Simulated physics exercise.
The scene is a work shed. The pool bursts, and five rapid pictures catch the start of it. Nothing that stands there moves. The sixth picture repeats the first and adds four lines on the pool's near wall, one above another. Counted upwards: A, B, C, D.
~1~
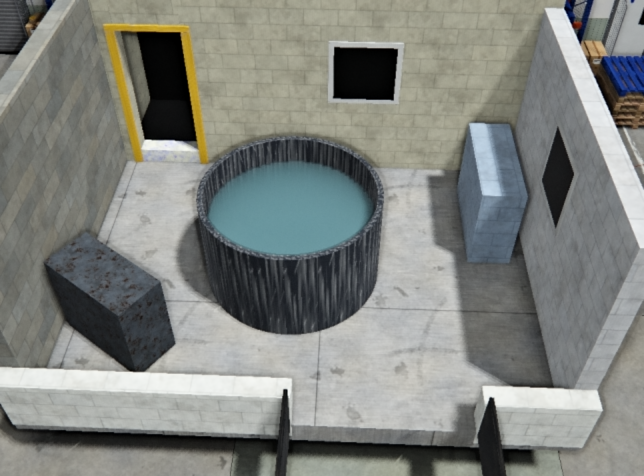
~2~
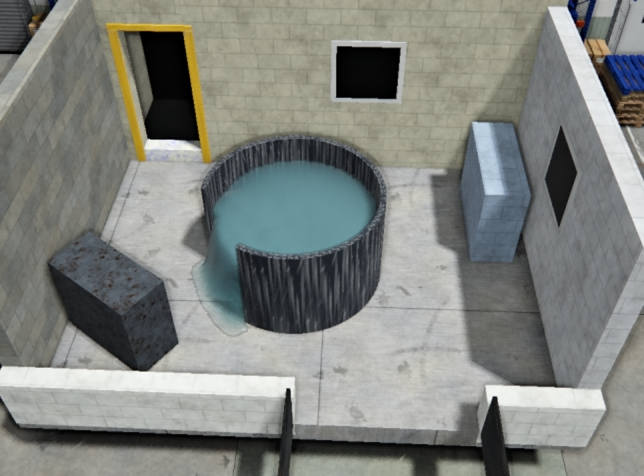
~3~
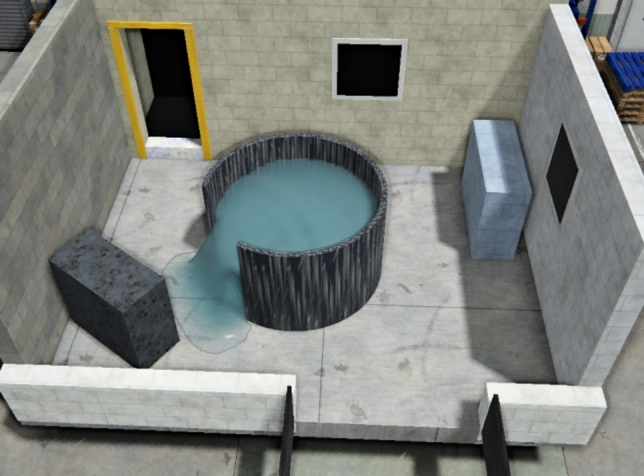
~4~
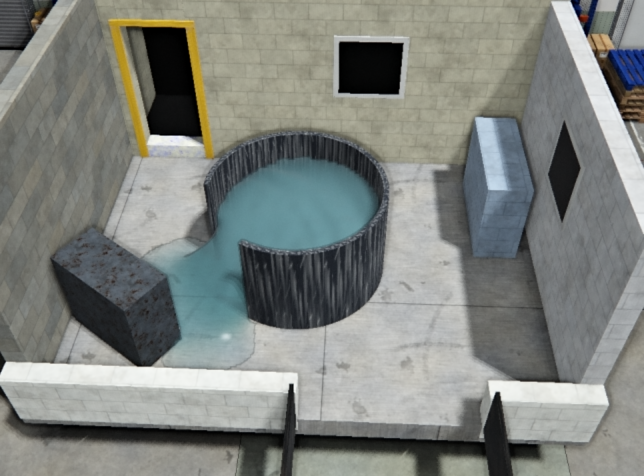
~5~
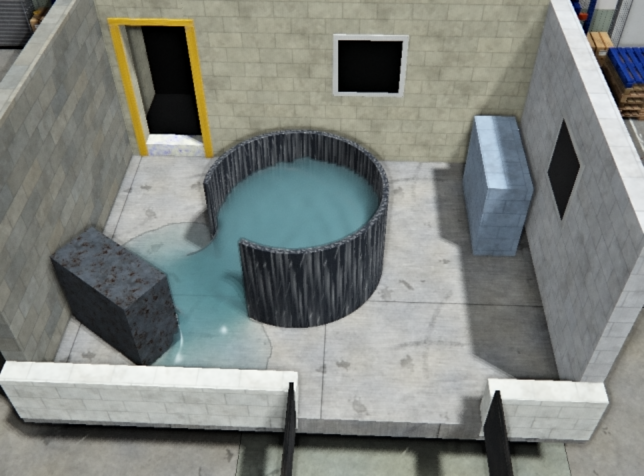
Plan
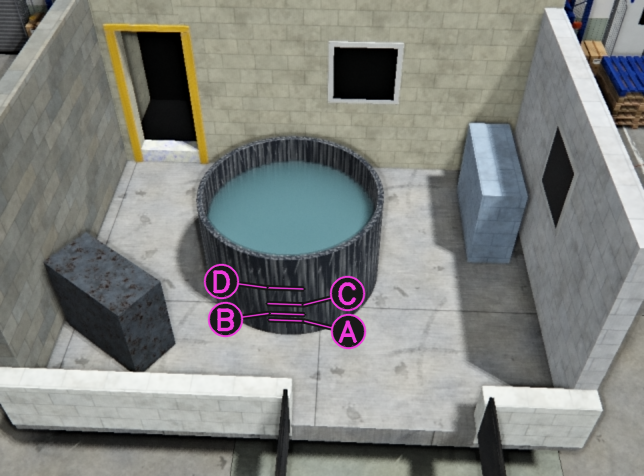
Water in a round, dark-walled pool poured out through a gap that opened on its left side, then spread across the pale floor of the shed, reaching the dark block and the low front wall.
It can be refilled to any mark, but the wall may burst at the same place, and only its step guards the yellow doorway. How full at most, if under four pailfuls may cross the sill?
Choose C.
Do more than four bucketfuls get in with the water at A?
No, that is safe.
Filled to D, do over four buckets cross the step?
Yes.
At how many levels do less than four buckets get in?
Three of them.
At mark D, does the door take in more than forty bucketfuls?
No, it does not.
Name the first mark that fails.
D.
On the marked copy, A at (286, 320); B at (286, 314); C at (285, 304); D at (284, 288); from the bottom up A, B, C, D.
If A is chosen, nothing gets over.
If B is chosen, nothing gets over.
If C is chosen, a bucket or two gets in.
If D is chosen, about 15 bucketfuls get in.
